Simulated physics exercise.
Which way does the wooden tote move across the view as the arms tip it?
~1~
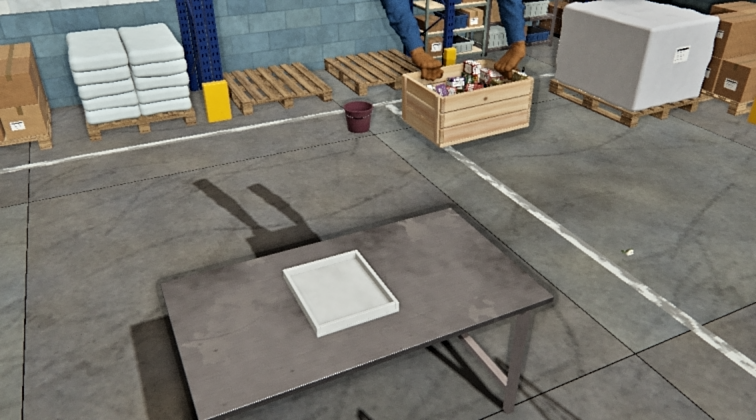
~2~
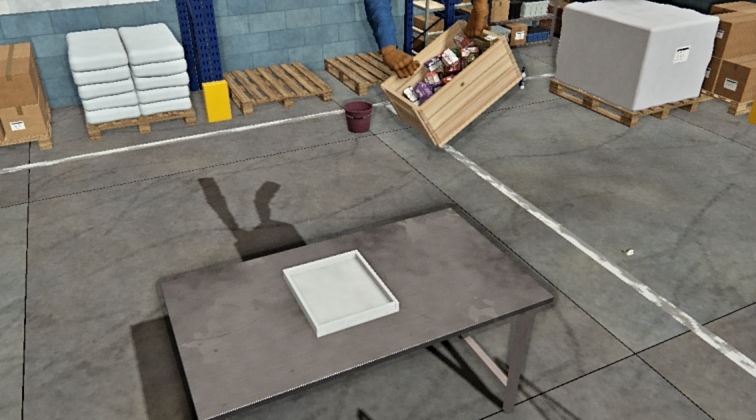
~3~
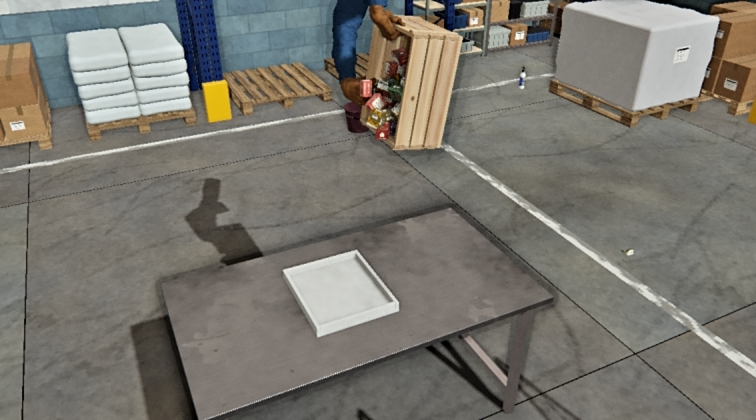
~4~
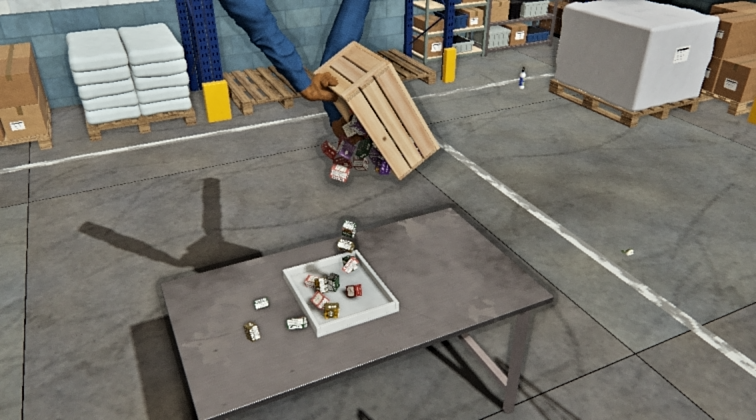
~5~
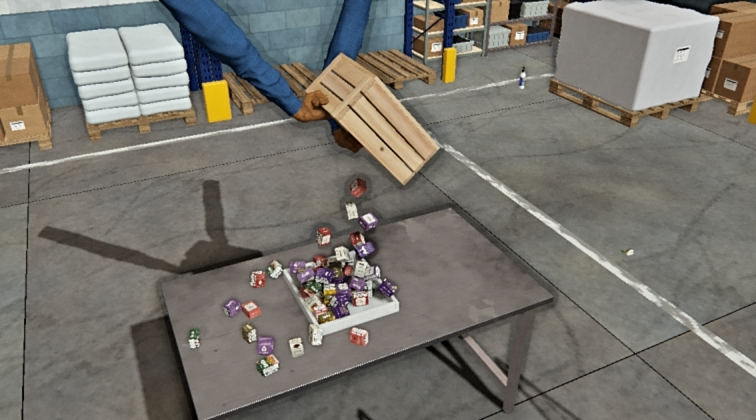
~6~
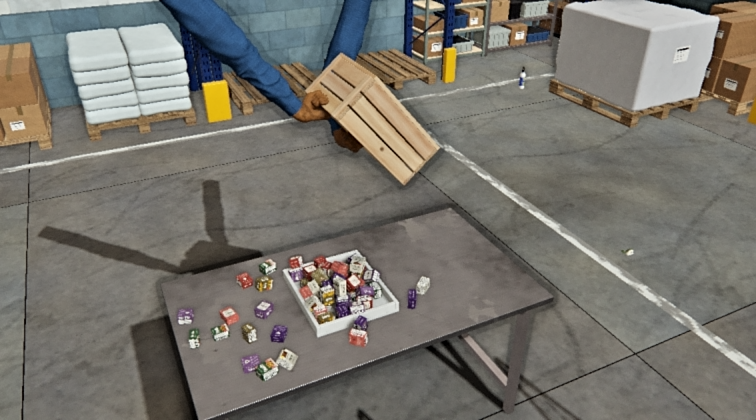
The wooden tote moves to the left as the arms tip it over.
